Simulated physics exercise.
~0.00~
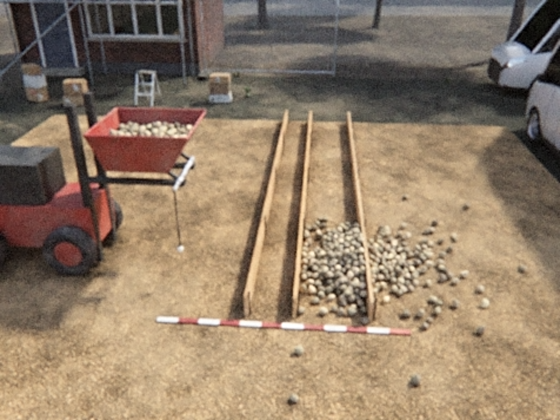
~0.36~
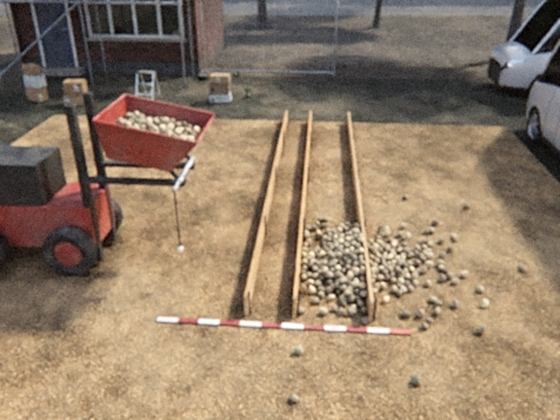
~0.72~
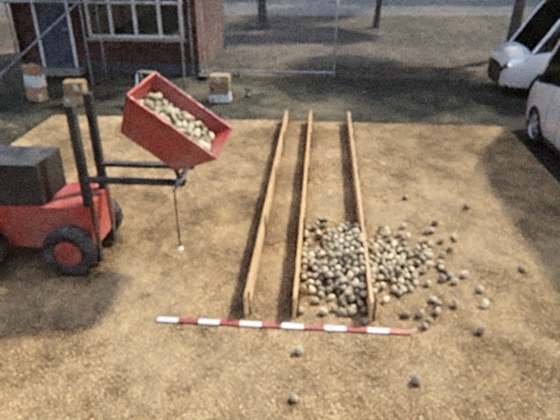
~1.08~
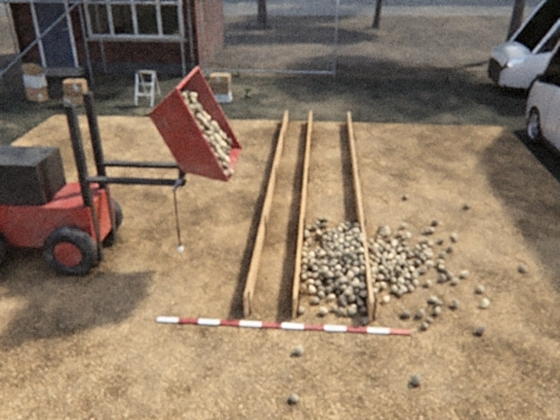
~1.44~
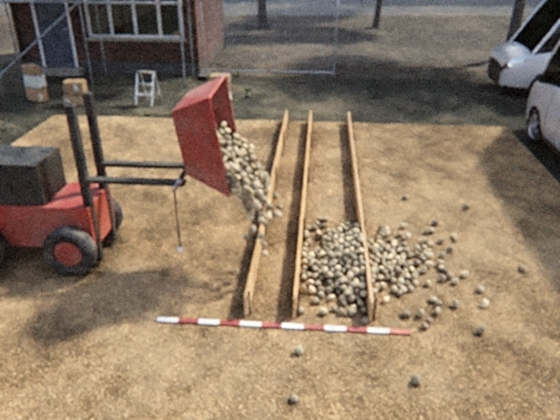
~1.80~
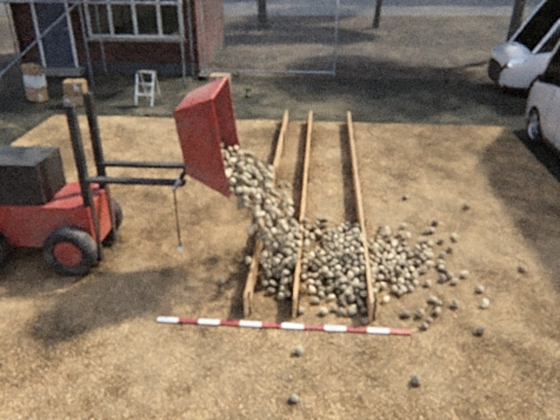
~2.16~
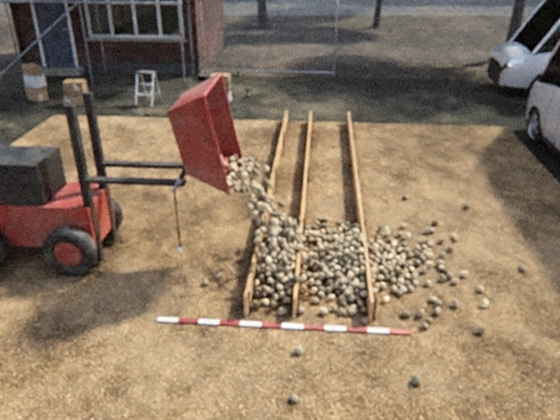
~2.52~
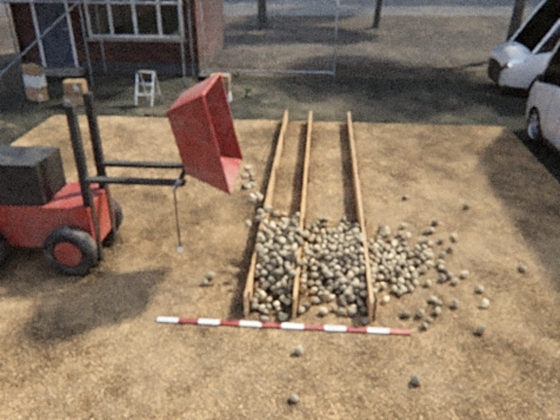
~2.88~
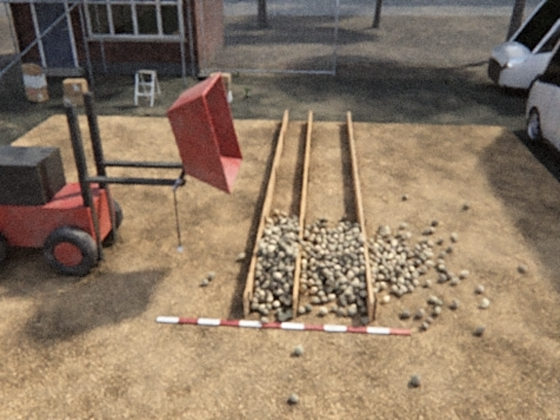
The clip opens on a sandy yard where a red fork truck at the left holds up a red skip of rounded stones, beside long wooden planks and an earlier heap at the right. The skip tips steadily to the right, its load still inside at first. Once it is steeply tilted, the stones pour over the lip into the nearest bay, and a few reach the next. The stream thins to a trickle while the skip rocks back slightly. At the end the skip hangs tilted and empty, and stones fill the lower part of both bays, with the loose spill still lying beyond the last plank.
